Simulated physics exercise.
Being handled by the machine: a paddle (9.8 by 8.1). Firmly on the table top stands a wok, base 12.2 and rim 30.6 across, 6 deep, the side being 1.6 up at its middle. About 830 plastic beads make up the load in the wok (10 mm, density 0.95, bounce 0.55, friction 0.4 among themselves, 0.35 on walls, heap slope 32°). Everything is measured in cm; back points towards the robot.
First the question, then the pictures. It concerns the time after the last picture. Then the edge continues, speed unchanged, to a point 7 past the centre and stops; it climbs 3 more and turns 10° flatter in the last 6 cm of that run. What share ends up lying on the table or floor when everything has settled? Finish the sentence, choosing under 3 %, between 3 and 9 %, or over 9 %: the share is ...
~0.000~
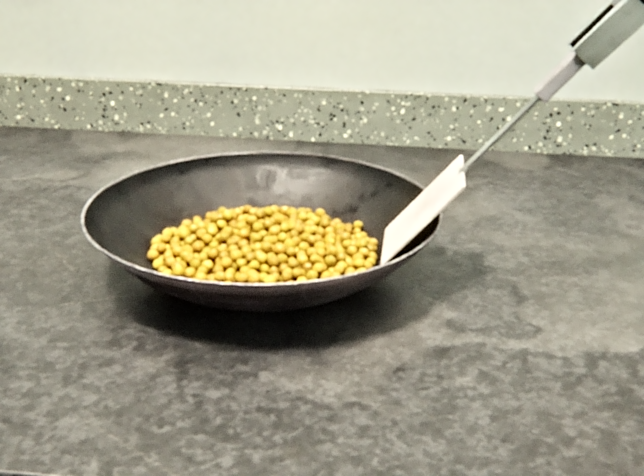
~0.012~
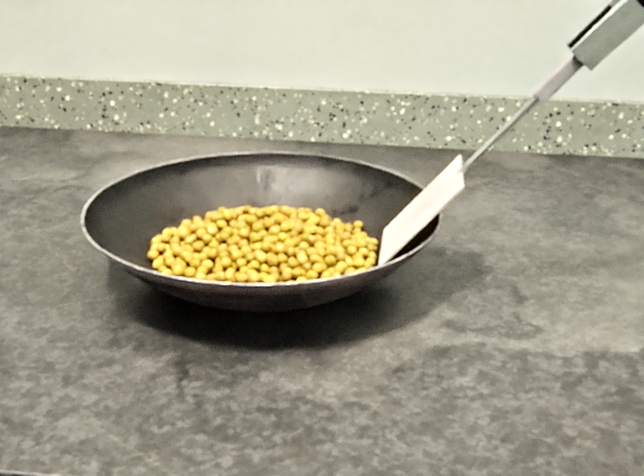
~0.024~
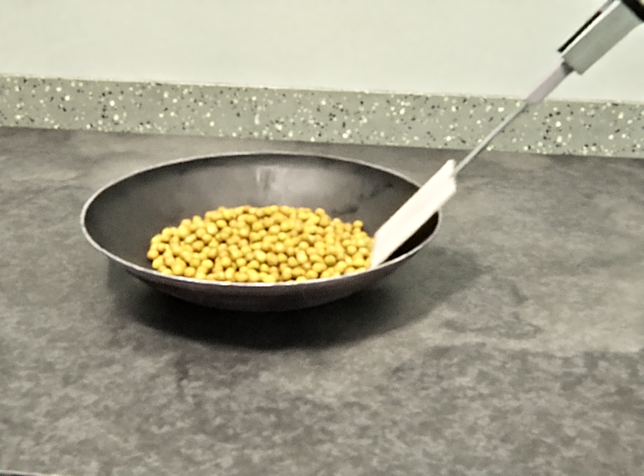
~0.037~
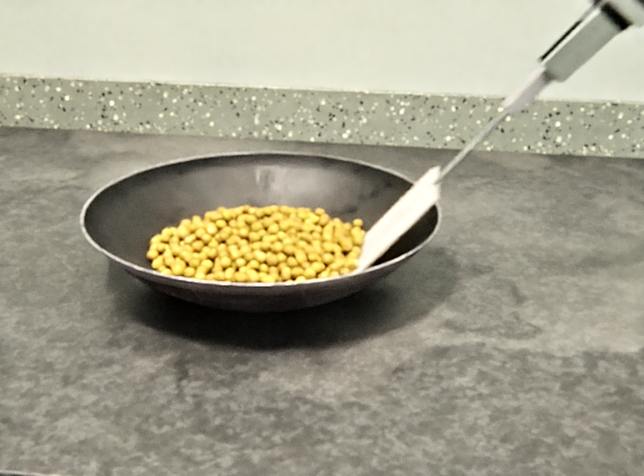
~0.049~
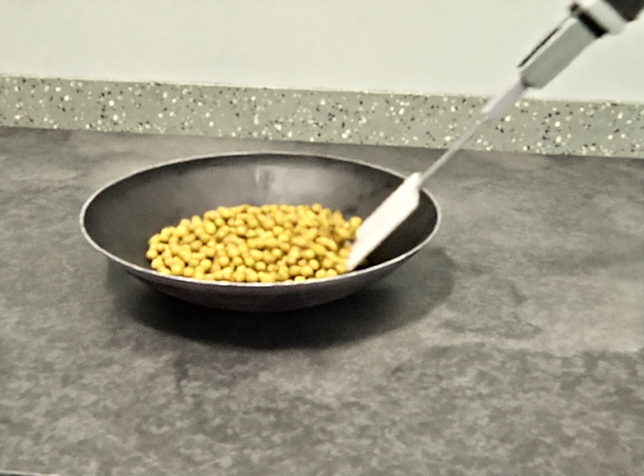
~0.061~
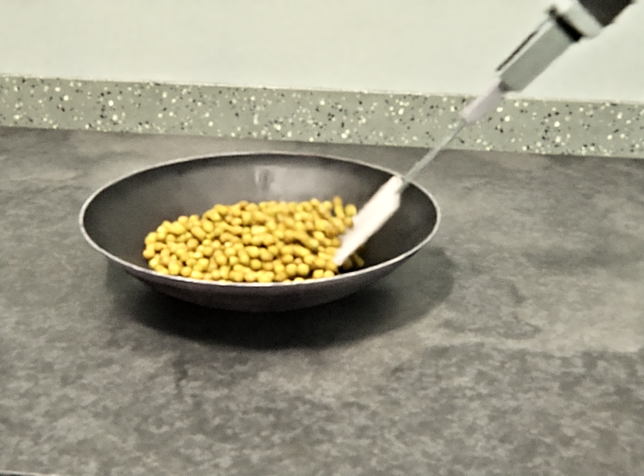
The share is over 9 %.
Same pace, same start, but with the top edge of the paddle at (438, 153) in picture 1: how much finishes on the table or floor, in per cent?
Some 20 per cent.
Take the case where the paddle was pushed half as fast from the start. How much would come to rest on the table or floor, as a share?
0 per cent, roughly.
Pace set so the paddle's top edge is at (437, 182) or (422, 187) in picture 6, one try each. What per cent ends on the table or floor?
About 0 and 0 percent.
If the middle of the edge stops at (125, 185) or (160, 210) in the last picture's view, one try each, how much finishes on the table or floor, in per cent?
I'd say roughly 40 per cent, then roughly 30 per cent.
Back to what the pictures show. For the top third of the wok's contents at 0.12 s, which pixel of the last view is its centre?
It is centred close to (240, 225).
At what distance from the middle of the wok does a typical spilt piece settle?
Roughly 40 cm from the middle.
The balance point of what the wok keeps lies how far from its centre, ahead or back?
The kept load is shifted forward by about 4.0 cm.
After 0.09 s, sloping 50°, highest piece 9 above the table; 826 in the wok.
After 0.12 s, sloping 47°, highest piece 11 above the table; 825 in the wok, 1 on the blade or in flight.
After 0.34 s, sloping 40°, highest piece 11 above the table; 668 in the wok, 68 on the table or floor, 90 on the blade or in flight.
After 1.39 s, sloping 40°, highest piece 5 above the table; 668 in the wok, 158 on the table or floor.
In the end, 668 in the wok, 158 on the table or floor. That is 19 % on the table or floor.
